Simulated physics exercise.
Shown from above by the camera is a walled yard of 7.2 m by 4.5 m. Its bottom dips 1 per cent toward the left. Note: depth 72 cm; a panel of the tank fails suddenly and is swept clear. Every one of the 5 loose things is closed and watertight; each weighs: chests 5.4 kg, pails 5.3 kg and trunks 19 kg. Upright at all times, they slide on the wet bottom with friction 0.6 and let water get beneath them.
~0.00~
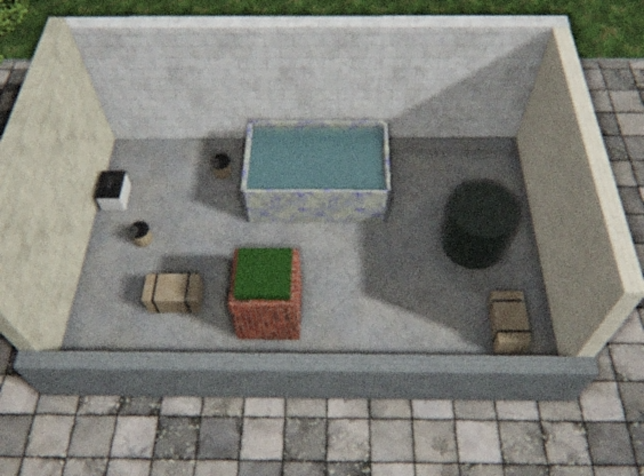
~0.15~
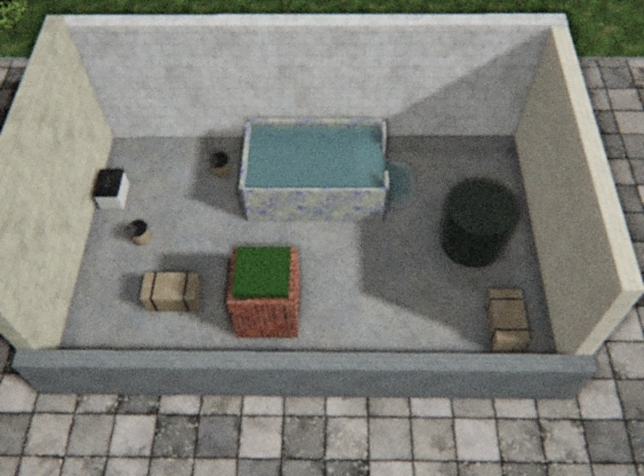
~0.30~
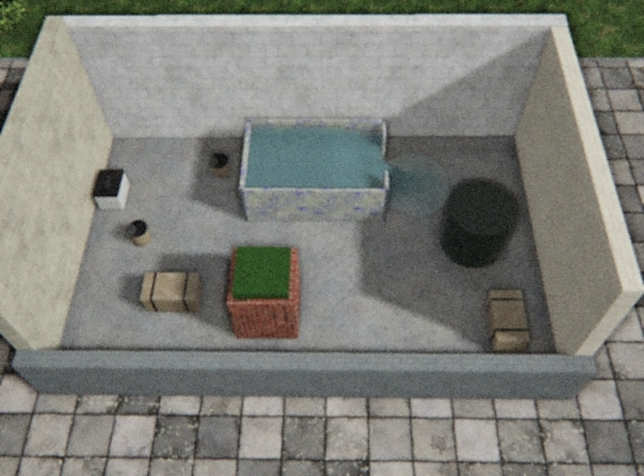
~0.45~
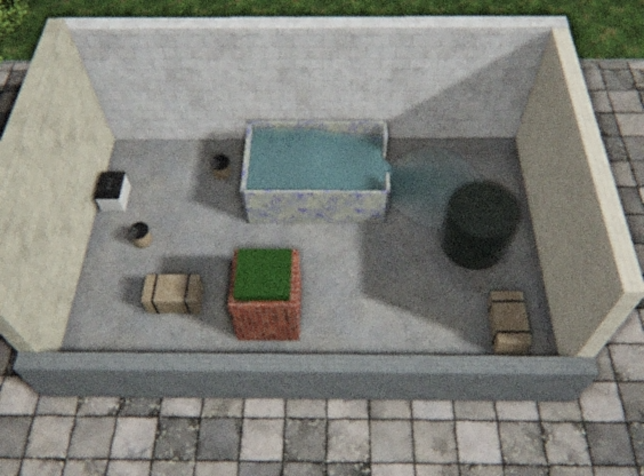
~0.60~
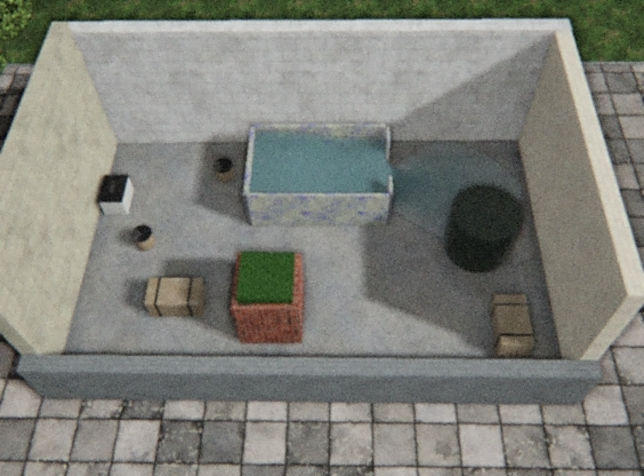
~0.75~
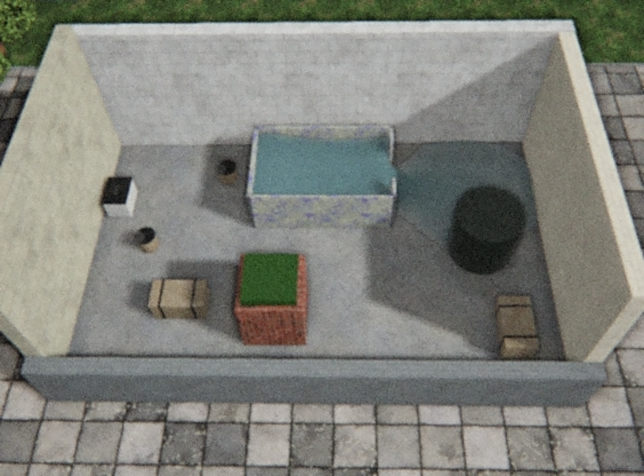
The video shows a walled yard from above, with a raised water tank among crates, small pots, a brick planter and a dark cylinder; water pours from the tank's right side and spreads across the ground around the cylinder.
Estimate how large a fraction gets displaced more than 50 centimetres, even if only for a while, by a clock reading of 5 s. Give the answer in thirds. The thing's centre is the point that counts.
Under a third.
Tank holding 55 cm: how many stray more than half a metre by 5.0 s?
Result: 1.
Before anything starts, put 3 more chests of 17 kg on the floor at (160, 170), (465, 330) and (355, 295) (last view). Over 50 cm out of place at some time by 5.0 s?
First falls shy, second exceeds it, third falls shy.
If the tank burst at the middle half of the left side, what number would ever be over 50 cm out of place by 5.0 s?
Then 4 of them would.
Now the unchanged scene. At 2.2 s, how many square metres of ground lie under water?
Some 12 m2.
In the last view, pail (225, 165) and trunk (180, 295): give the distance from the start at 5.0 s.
0 cm and 0 cm.
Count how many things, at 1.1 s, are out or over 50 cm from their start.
By my tally, 0.
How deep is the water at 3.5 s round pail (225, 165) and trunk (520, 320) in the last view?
I'd estimate 0 cm for the first and 6 cm for the second.
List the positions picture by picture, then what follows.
The first frame shows a chest at (110, 183), on the bottom; a pail at (221, 161), on the bottom; 3.0 m2 under water; 0 of 5 have shifted.
The second frame shows a chest at (108, 182) rests on the ground; a pail at (219, 160) rests on the ground; 3.5 m2 under water; 0 of 5 have shifted.
The third frame shows a chest at (109, 182), on the bottom; a pail at (219, 160), on the bottom; 4.2 m2 under water; 0 of 5 have shifted.
The fourth frame shows a chest at (110, 184) rests on the ground; a pail at (220, 162), on the bottom; water covers 5.1 m2; 0 of 5 have shifted.
The fifth frame shows a chest at (113, 187) rests on the ground; a pail at (223, 165), on the bottom; water covers 6.1 m2; 0 of 5 have shifted.
The sixth frame shows a chest at (117, 190) rests on the ground; a pail at (226, 167) rests on the ground; water covers 7.1 m2; 0 of 5 have shifted.
After 1.1 s 0 of 5 are over 50 cm from their spots; 0 afloat.
After 2.2 s 0 of 5 are over 50 cm from their spots; 0 afloat.
After 3.5 s 1 of 5 are over 50 cm from their spots; 0 afloat.
After 5.0 s 1 of 5 are over 50 cm from their spots, and 1 have been at some point; 1 afloat.
